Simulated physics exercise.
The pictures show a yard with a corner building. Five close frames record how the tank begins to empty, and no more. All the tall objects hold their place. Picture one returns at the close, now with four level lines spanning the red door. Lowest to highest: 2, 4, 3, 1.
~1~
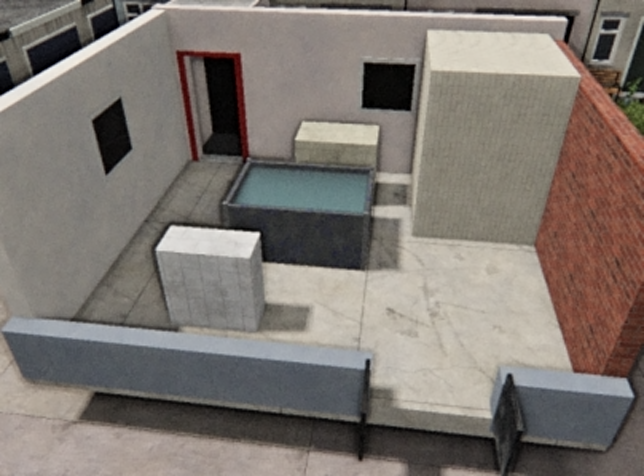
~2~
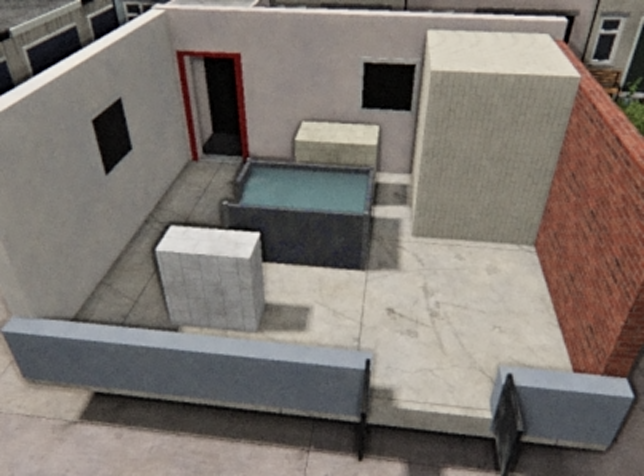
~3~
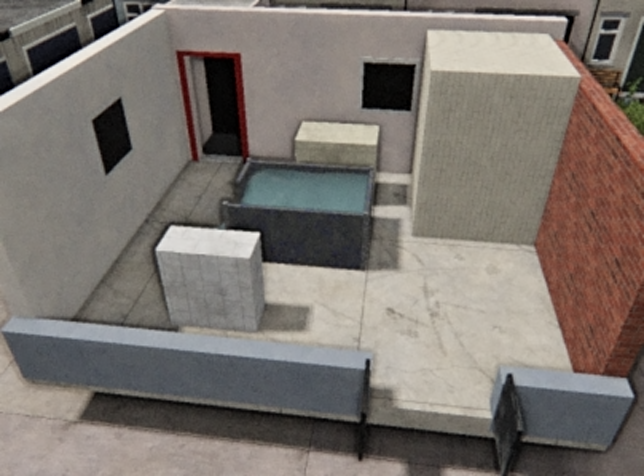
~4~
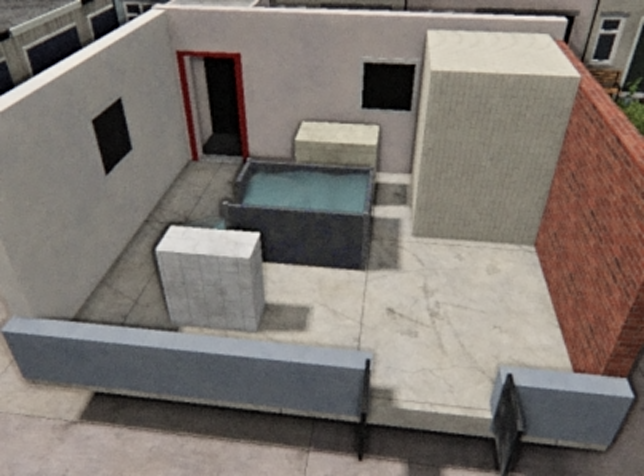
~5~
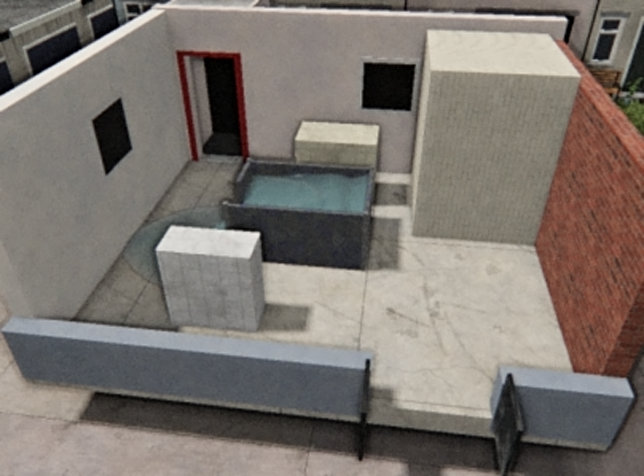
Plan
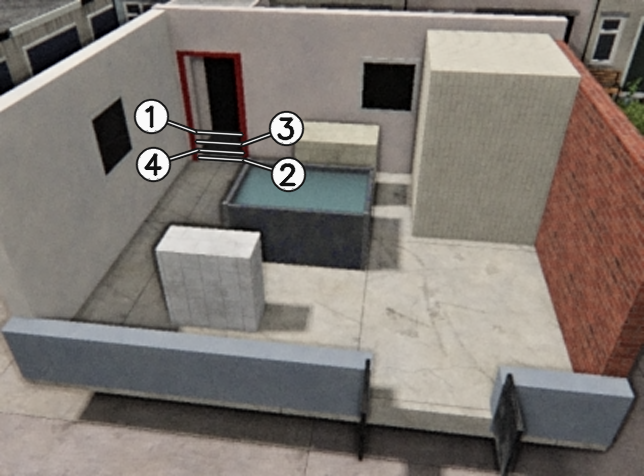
Walled yard with a corner building, water leaking from the left side of a dark tank and spreading across the ground.
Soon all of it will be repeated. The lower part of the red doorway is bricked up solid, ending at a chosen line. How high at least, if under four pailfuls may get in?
4 will do.
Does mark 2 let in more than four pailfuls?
Yes, that goes wrong.
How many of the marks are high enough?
Three of the four.
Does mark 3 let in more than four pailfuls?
No, not at all.
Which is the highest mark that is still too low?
It is 2.
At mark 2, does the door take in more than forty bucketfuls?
No.
On the marked copy, 1 at (218, 133); 2 at (221, 158); 3 at (219, 143); 4 at (220, 151); from the bottom up 2, 4, 3, 1.
With 1, nothing gets over.
With 2, some 20 bucketfuls get in.
With 3, nothing gets over.
With 4, a splash gets over, under a bucket.
